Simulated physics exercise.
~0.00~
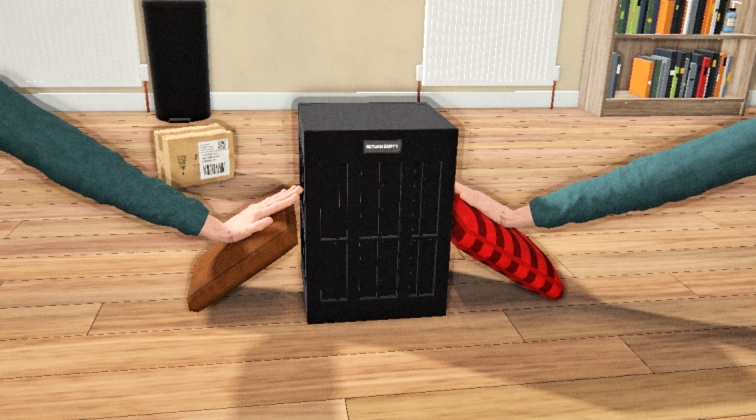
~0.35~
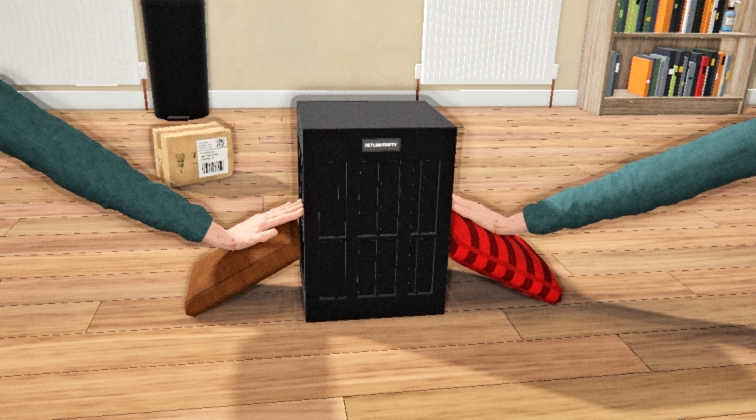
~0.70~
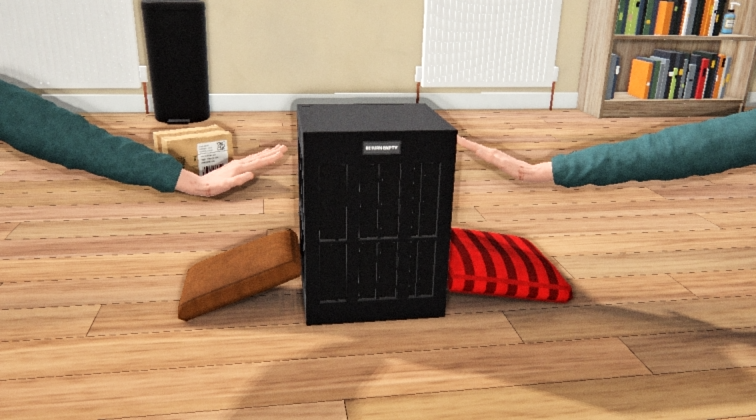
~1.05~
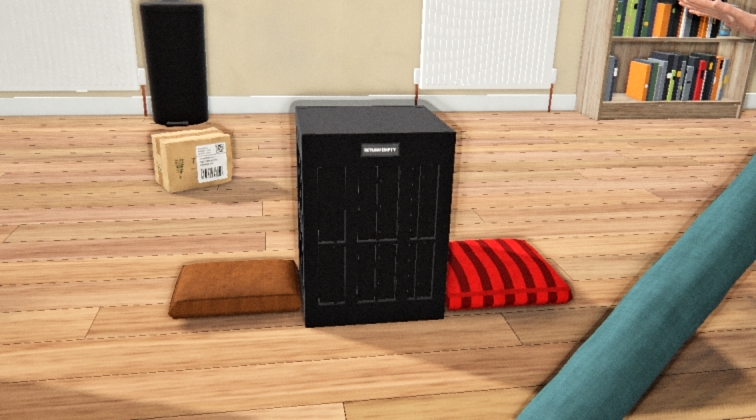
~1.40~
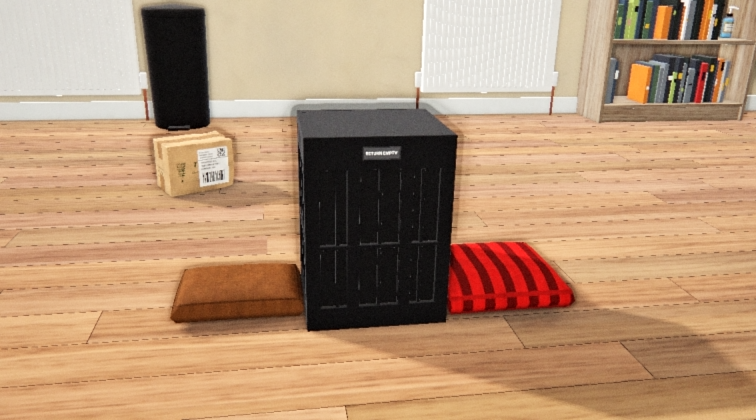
A brown soft bag and a red striped cushion were held leaning against either side of a black crate by two hands, but once the hands let go and drew away, both slid down and ended up flat on the wooden floor beside it.
